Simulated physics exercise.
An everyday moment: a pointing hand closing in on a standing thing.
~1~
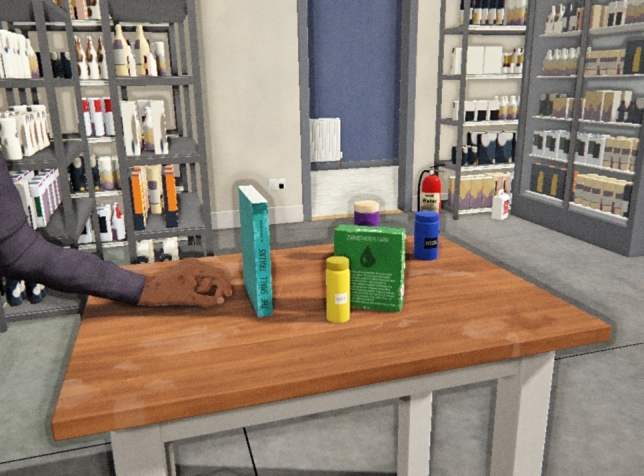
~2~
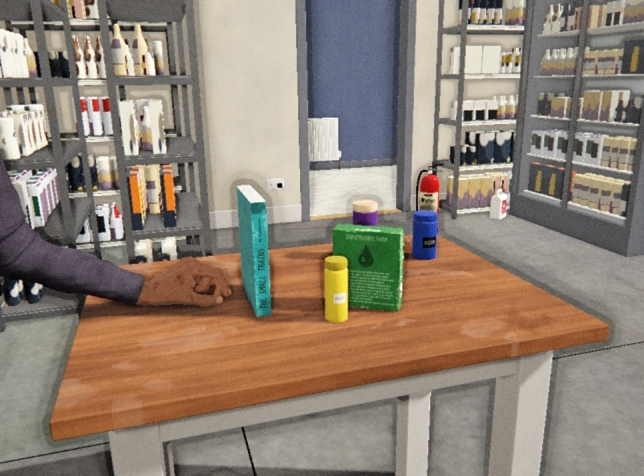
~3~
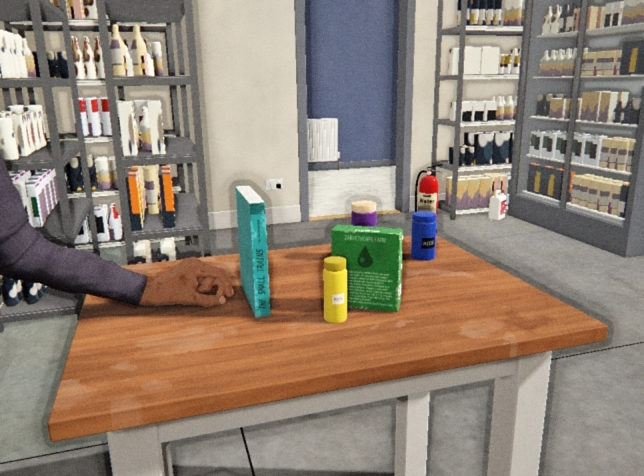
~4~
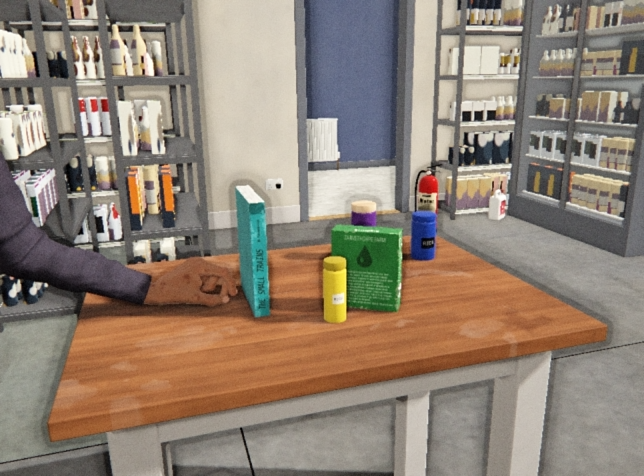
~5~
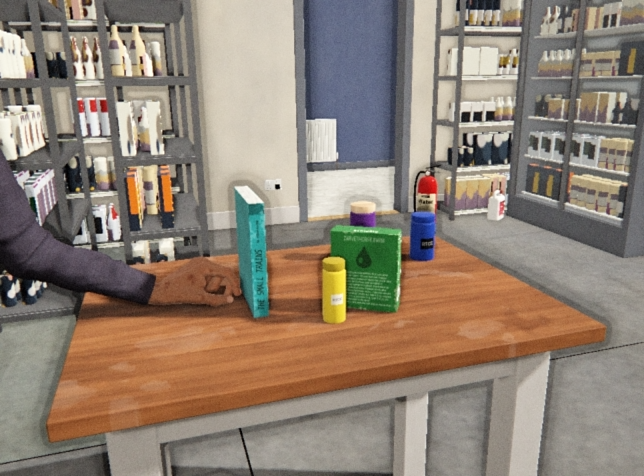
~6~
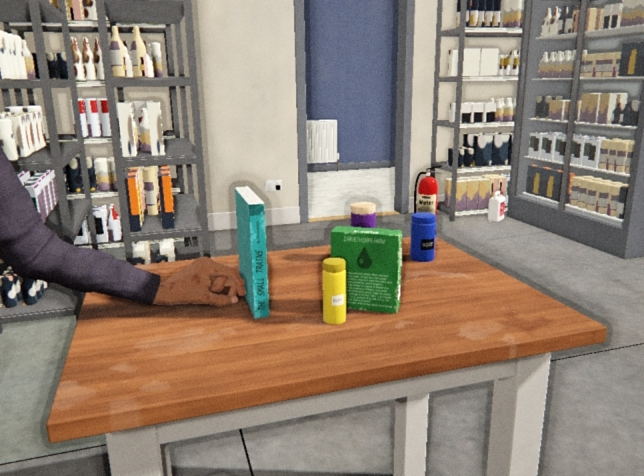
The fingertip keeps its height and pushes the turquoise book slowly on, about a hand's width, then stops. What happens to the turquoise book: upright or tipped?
The turquoise book stays upright.
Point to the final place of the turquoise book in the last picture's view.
At about (310, 244).
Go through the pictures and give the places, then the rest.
Turquoise book (255, 248), in the first frame.
Turquoise book (253, 248), in the second frame.
Turquoise book (252, 249), in the third frame.
Turquoise book (252, 249), in the fourth frame.
Turquoise book (251, 249), in the fifth frame.
Turquoise book (251, 250), in the sixth frame.
Then, 0.50 s past the last view, turquoise book displaced a little near (271, 247).
Then, 1.00 s past the last view, turquoise book displaced a little near (296, 245).
Finally, moved from the start, turquoise book. Final places as the last picture's camera would see them, turquoise book near (310, 243).
